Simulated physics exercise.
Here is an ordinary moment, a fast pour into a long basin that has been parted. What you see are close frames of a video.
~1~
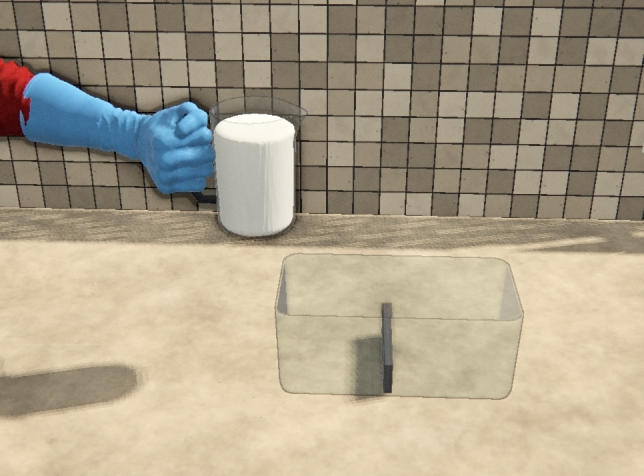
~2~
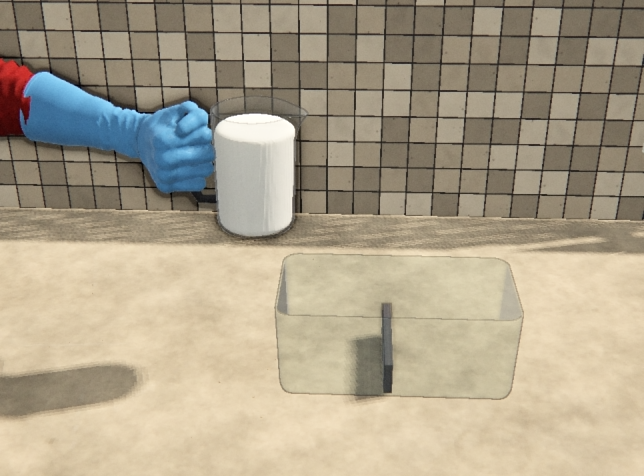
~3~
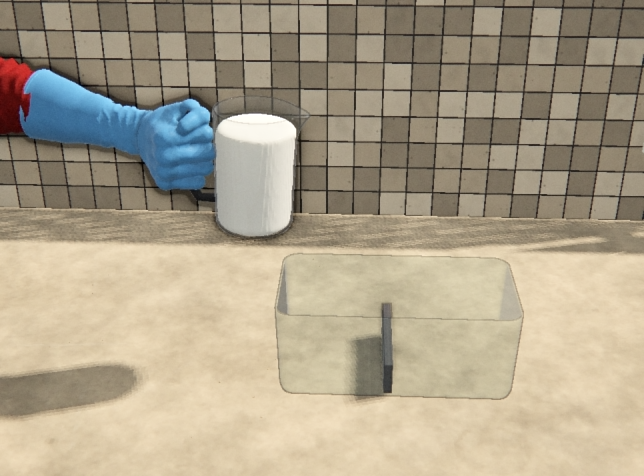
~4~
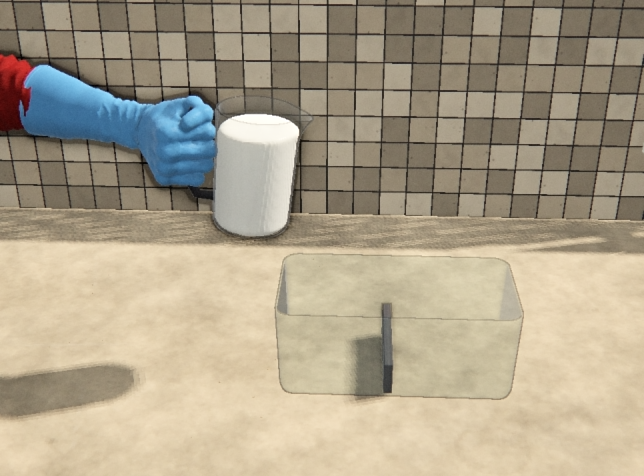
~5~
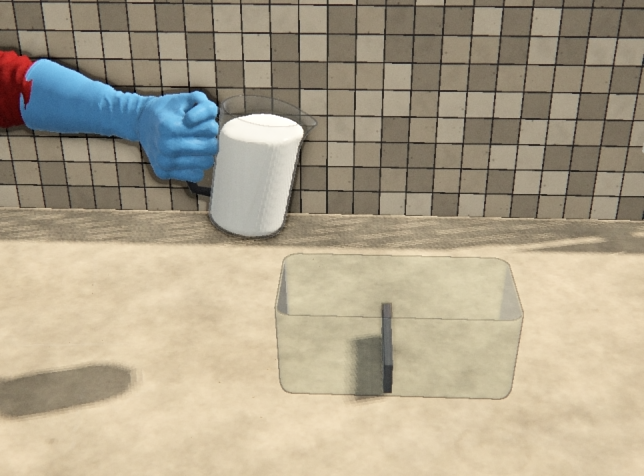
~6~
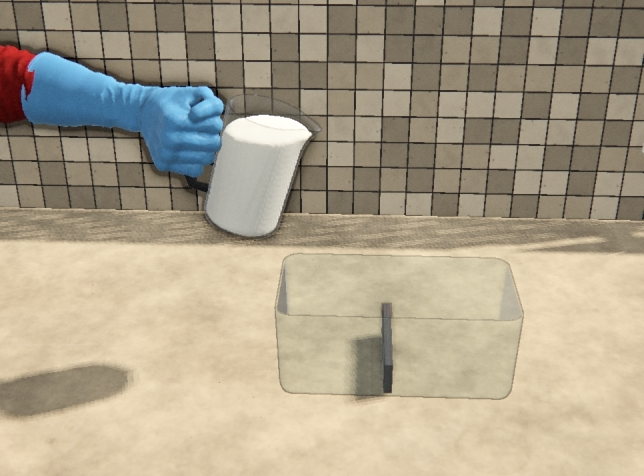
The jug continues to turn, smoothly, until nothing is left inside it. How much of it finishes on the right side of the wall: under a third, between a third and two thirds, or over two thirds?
The share right of the wall ends up within a third to two thirds.
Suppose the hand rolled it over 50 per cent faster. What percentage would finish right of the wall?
Roughly 30 in a hundred.
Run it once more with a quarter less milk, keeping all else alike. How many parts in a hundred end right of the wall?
It works out near 20 percent.
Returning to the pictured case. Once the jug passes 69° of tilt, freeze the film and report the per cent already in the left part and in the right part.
Split is about 0 % to the left and 0 % to the right.
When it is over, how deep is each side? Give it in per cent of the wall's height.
On the left it sits near 50, while on the right it sits near 40.
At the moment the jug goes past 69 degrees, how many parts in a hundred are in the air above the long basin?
It comes to 15 per cent or so.
A moment on, the tilt is 69° and 83 per cent is still to pour, 2 is left of the wall and 2 right of it.
Next, the tilt is 101° and 34 per cent is still to pour, 15 is left of the wall and 30 right of it.
Then the tilt is 109° and 2 per cent is still to pour, 51 is left of the wall and 42 right of it.
Later the tilt is 109° and 0 per cent is still to pour, 56 is left of the wall and 43 right of it.
In the end 56 per cent lies left of the wall, 43 right of it and 1 outside.
